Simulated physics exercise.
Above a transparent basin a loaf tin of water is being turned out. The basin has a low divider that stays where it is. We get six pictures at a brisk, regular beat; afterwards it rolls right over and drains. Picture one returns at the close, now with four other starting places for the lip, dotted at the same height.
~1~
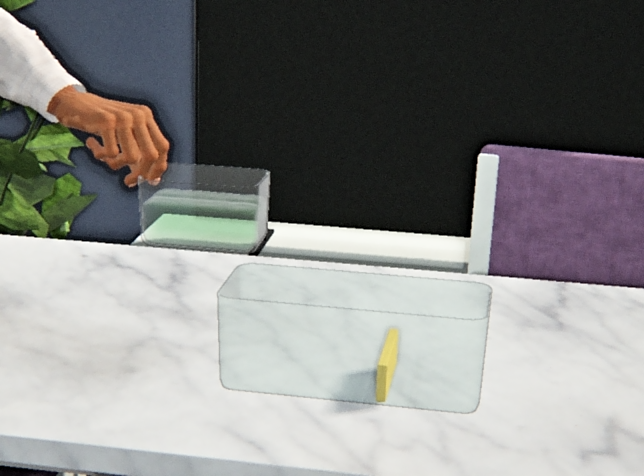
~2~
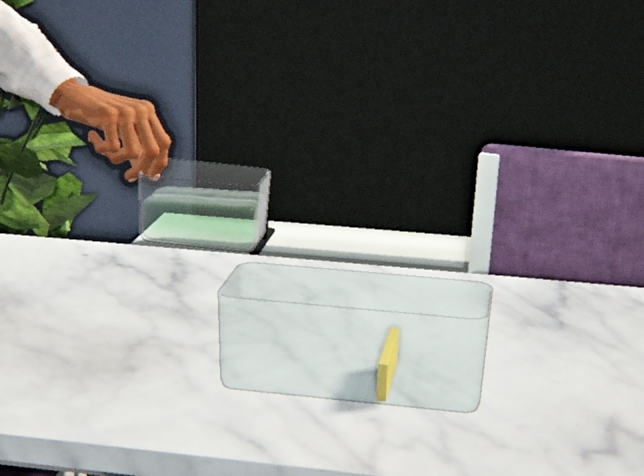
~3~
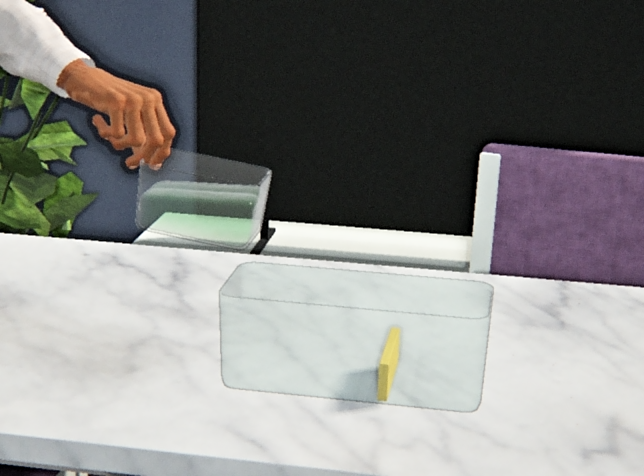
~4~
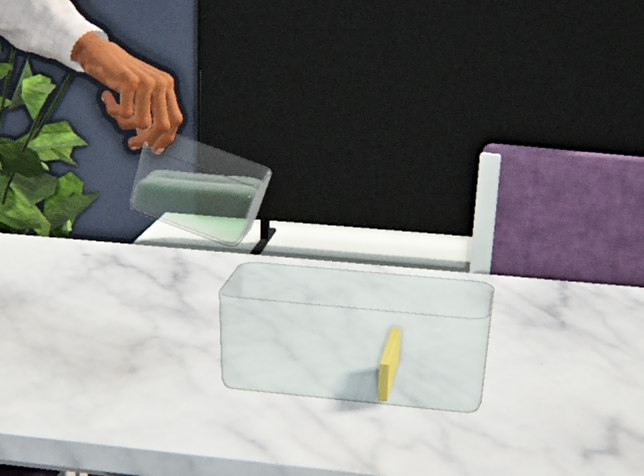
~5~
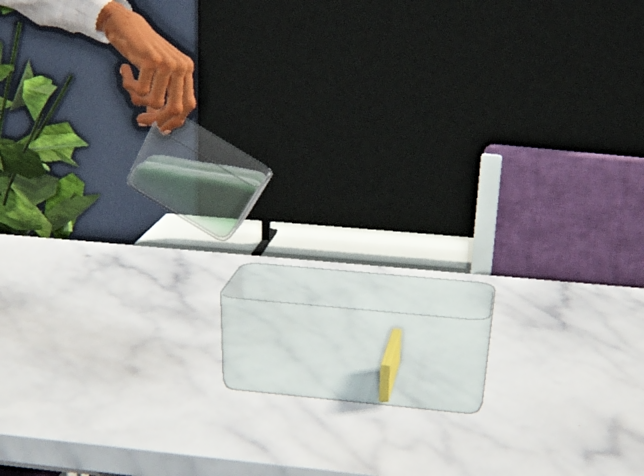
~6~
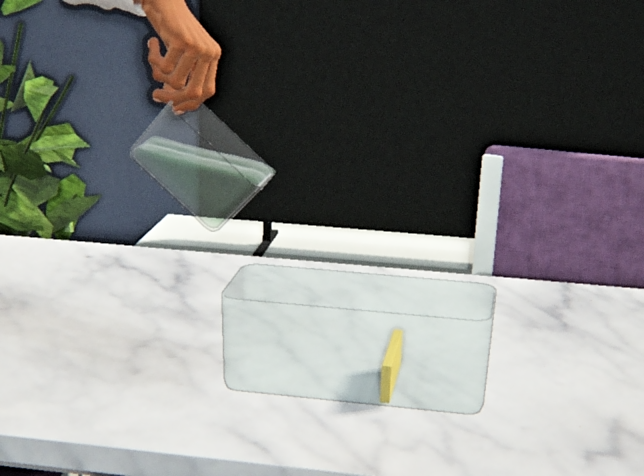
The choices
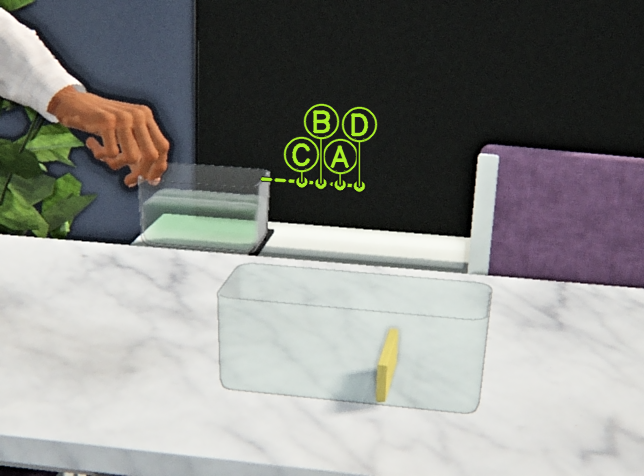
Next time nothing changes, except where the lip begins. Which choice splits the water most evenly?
The answer is spot C.
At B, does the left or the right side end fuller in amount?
More ends on the right.
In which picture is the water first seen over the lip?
Picture 6.
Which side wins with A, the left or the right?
The right one.
On the marked copy, A at (340, 184); B at (320, 183); C at (301, 181); D at (359, 186).
If A is chosen, about 15 % ends left of the wall and 83 % right of it.
If B is chosen, about 28 % ends left of the wall and 70 % right of it.
If C is chosen, about 50 % ends left of the wall and 47 % right of it; 3 % is lost outside.
If D is chosen, about 15 % ends left of the wall and 83 % right of it.
